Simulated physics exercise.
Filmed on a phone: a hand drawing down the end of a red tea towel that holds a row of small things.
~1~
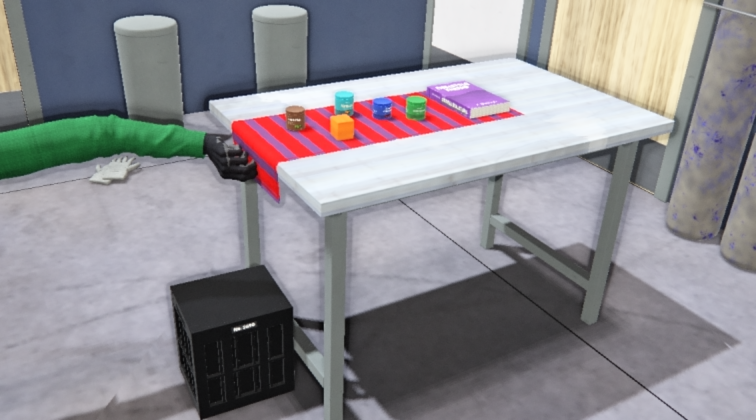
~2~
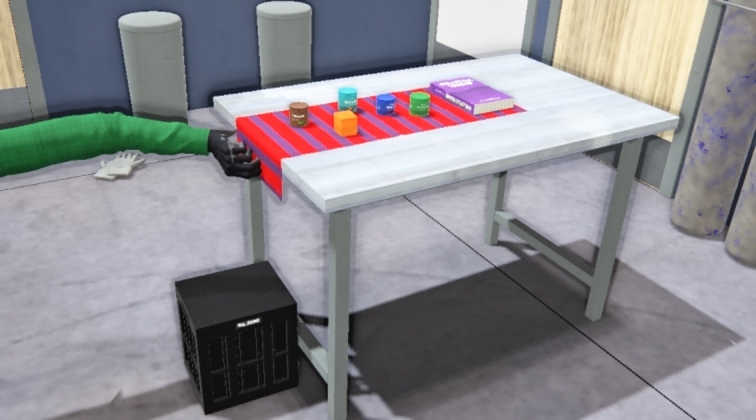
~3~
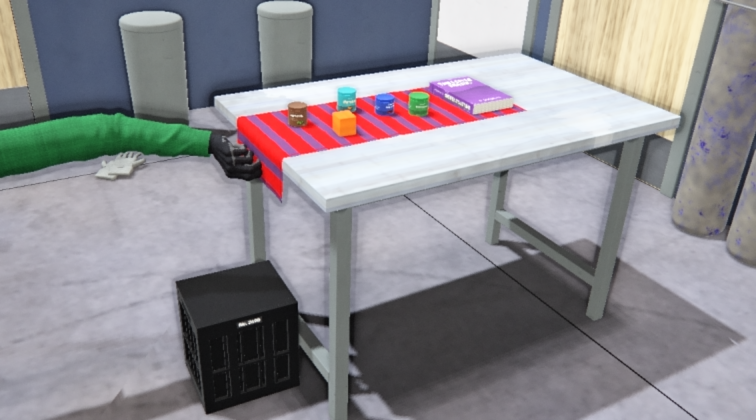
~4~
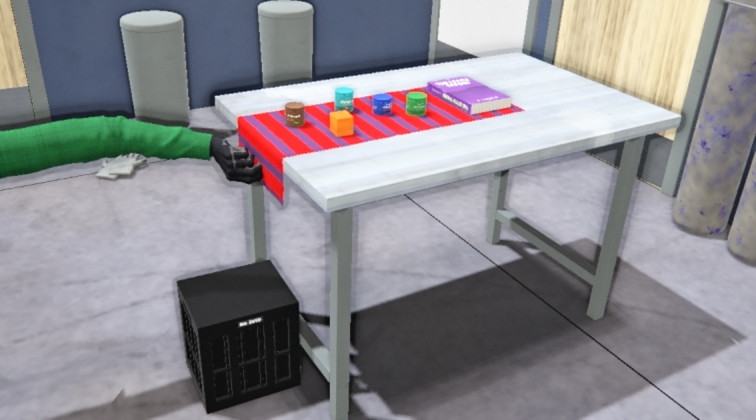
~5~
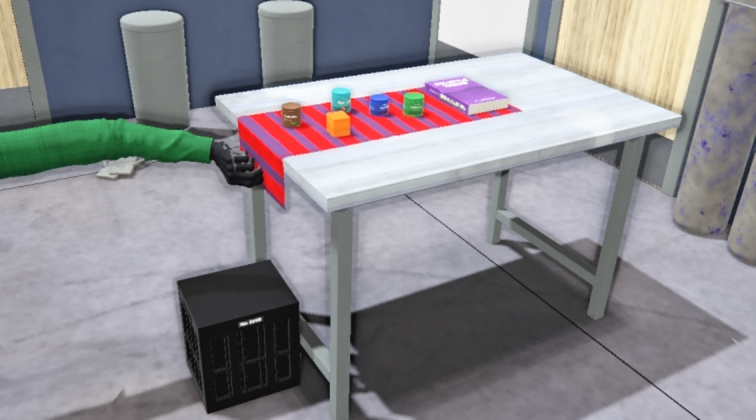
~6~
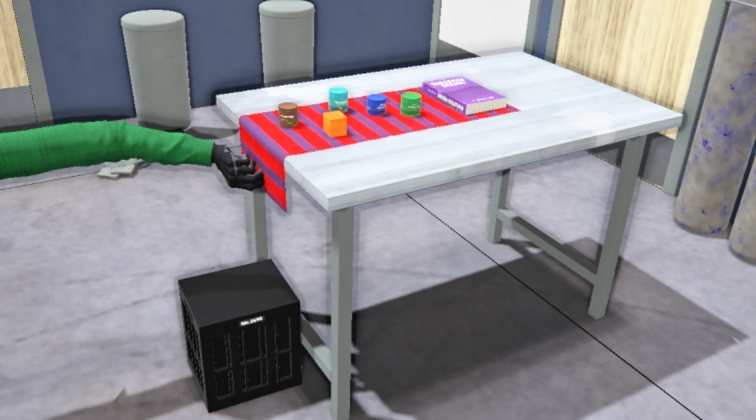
On a pale table, a black-gloved hand slowly draws a red cloth and its small pots left.
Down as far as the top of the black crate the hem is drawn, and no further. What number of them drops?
Three things come off.
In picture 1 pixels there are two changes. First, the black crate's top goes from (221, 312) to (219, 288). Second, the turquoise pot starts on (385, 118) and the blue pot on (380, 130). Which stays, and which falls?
The turquoise pot ends up still on top and the blue pot ends up still on top.
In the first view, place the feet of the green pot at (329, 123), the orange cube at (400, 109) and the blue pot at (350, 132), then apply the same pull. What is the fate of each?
Note: Green pot lost; orange cube kept on top; blue pot lost.
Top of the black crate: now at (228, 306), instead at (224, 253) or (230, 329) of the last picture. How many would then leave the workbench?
If so, 1 and 4.
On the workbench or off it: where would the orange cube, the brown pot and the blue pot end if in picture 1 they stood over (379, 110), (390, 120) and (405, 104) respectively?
The orange cube ends up still aboard; the brown pot ends up still aboard; the blue pot ends up still aboard.
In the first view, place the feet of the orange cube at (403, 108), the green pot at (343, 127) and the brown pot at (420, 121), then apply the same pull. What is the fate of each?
Each in turn: The orange cube stays aloft, the green pot goes down, the brown pot stays aloft.
Early on, hem near (263, 254); brown pot and orange cube gone.
Midway, hem on the crate; brown pot, orange cube and turquoise pot gone.
Finally, hem on the crate; brown pot, orange cube and turquoise pot gone. Over the edge go three.
